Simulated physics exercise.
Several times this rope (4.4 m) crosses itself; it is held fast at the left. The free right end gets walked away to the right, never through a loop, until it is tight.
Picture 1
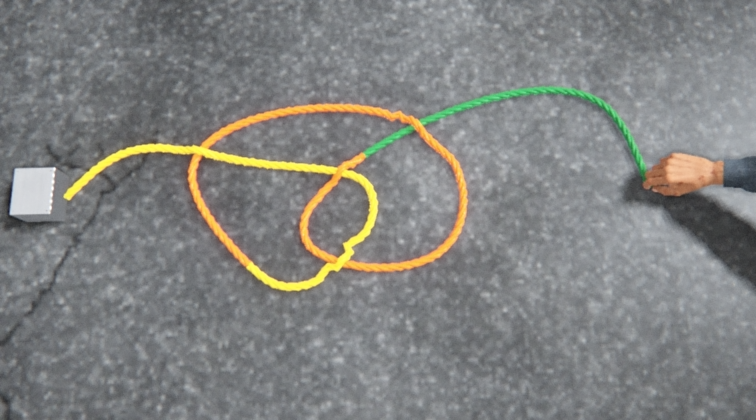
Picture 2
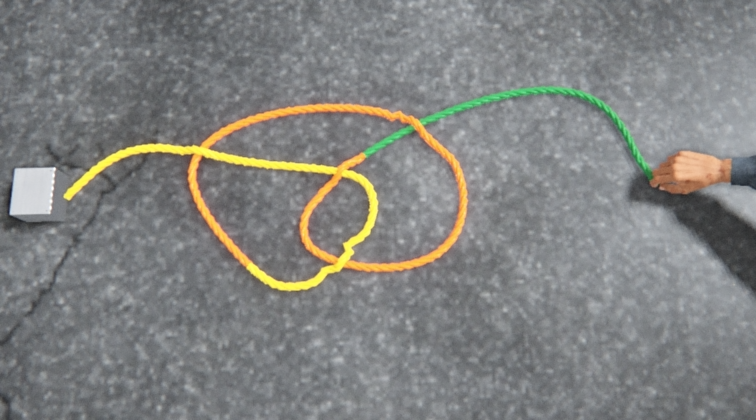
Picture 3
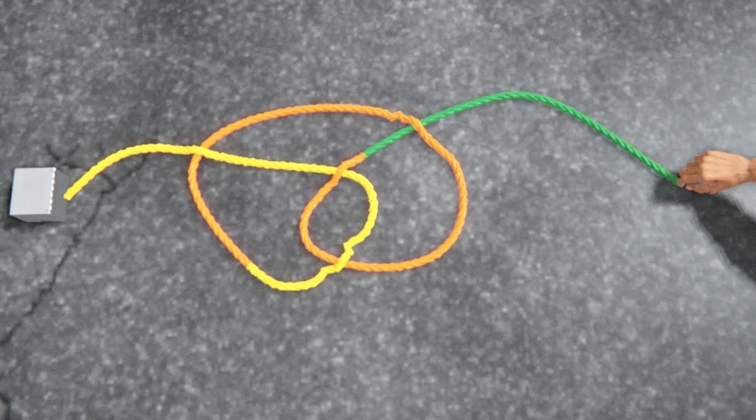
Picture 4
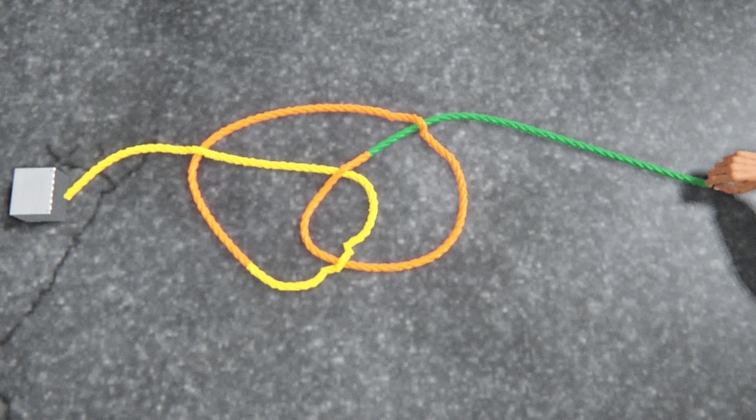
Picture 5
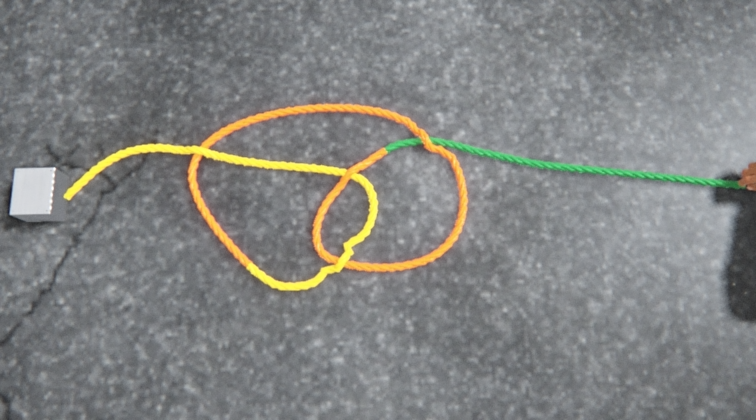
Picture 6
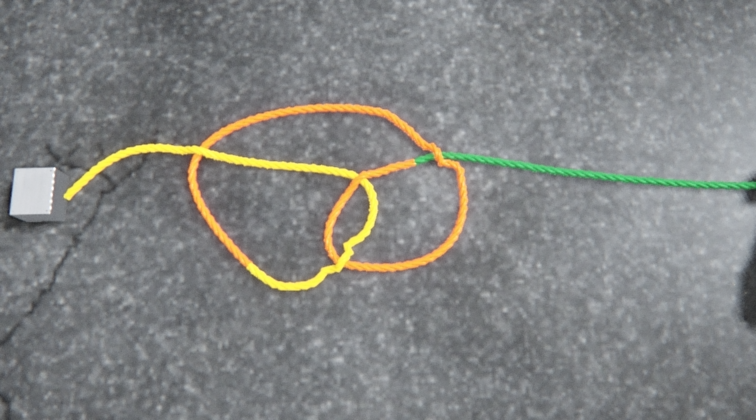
A hand pulls the rope's green end rightward, straightening it and dragging the orange loops slightly.
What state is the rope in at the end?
The rope is tied in a knot.
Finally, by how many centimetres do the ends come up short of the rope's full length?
Shortfall: Around 30 cm.
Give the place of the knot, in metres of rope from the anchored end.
About 1.2 m from the fixed end.
Next, the ends are 2.5 m apart, loops still 33 cm across.
Then, the ends are 3.3 m apart, loops still 9 cm across.
After that, the ends are 4.0 m apart, with a tight lump 1.4 m from the fixed end.
Later, the ends are 4.1 m apart, loops still 7 cm across.
At the end, the ends are 4.1 m apart, loops still 7 cm across.
